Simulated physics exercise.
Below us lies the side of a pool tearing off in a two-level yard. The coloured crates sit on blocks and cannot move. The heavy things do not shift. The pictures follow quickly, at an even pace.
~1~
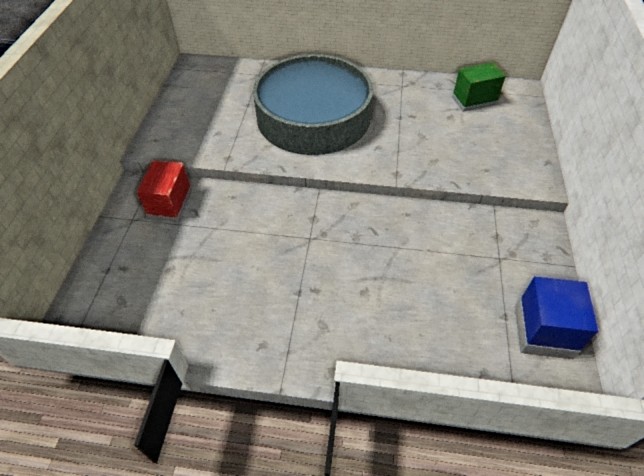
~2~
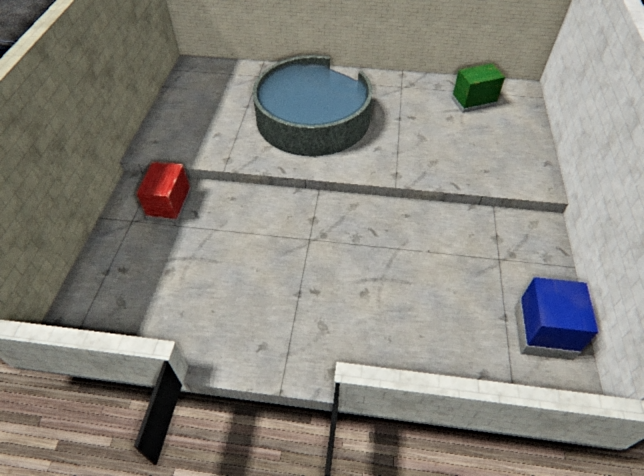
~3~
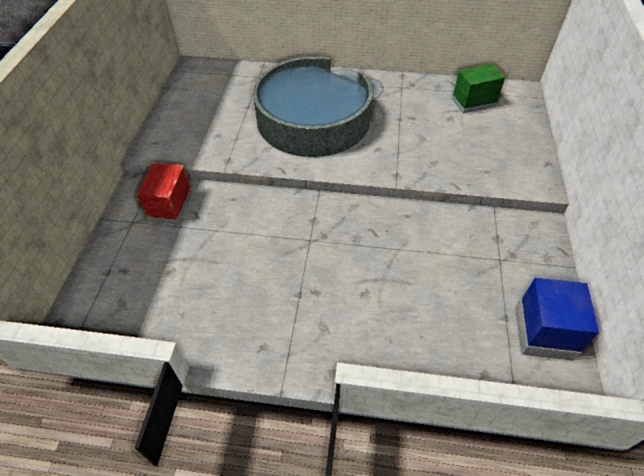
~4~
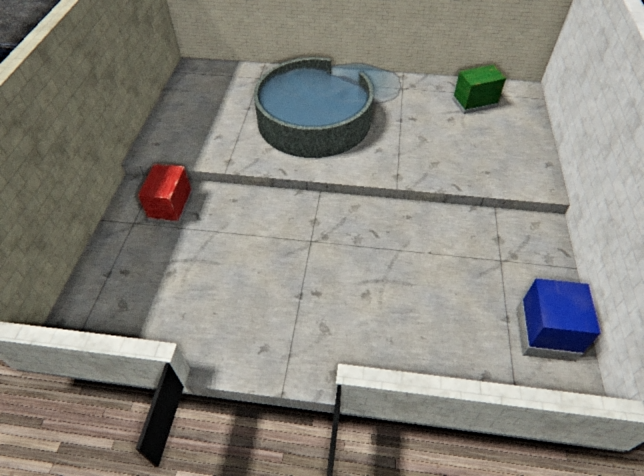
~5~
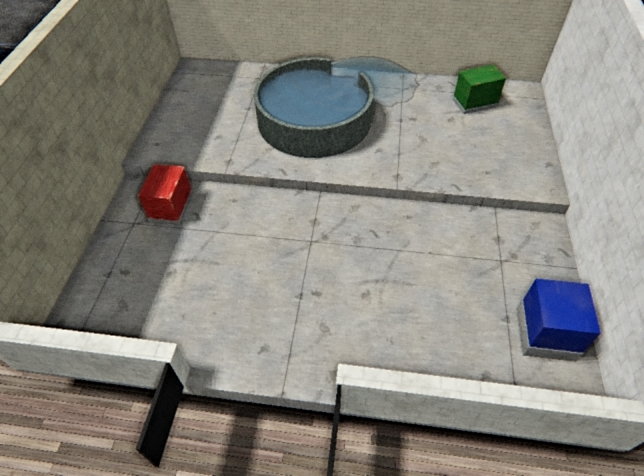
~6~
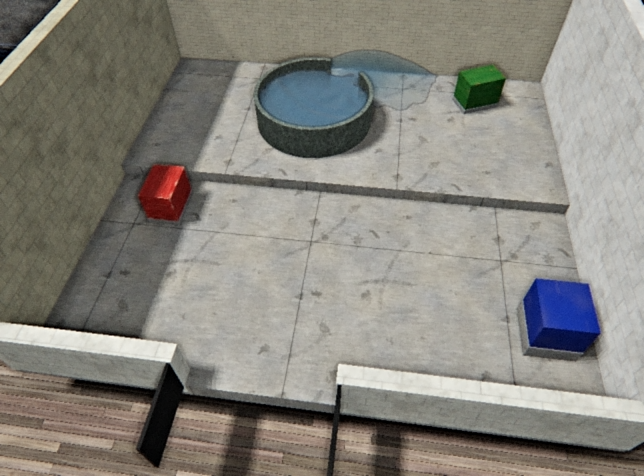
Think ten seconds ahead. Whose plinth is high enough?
One by one: The red crate keeps dry; the blue crate keeps dry; the green crate is soaked.
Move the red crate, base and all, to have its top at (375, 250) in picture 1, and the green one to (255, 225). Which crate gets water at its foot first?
First comes the blue one.
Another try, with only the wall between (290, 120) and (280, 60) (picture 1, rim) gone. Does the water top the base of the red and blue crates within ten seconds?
My reading: The red one takes water; the blue one remains dry.
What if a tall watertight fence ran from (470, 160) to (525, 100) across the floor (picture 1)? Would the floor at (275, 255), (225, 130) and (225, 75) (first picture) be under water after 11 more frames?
As listed: Free of water, clear, flooded.
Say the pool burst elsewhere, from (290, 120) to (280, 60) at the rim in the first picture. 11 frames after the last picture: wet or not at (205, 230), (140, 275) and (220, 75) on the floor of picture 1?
In that order: Wet, under water, covered.
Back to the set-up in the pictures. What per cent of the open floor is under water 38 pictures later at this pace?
Close to 60 %.
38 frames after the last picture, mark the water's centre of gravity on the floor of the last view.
I would point to (366, 137).
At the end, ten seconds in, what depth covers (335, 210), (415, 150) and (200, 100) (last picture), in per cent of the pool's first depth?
In turn 2, 2 and 6 in a hundred.
A moment on, water covers 10 % of the floor; the red crate not reached, the blue crate not reached, the green crate water round its plinth.
Next, water covers 15 % of the floor; the red crate not reached, the blue crate not reached, the green crate water round its plinth.
Then, water covers 30 % of the floor; the red crate not reached, the blue crate not reached, the green crate water round its plinth.
Later, water covers 60 % of the floor; the red crate water round its plinth, the blue crate water round its plinth, the green crate water round its plinth.
In the end, water covers 85 % of the floor; the red crate stayed above the water, the blue crate stayed above the water, the green crate was topped.
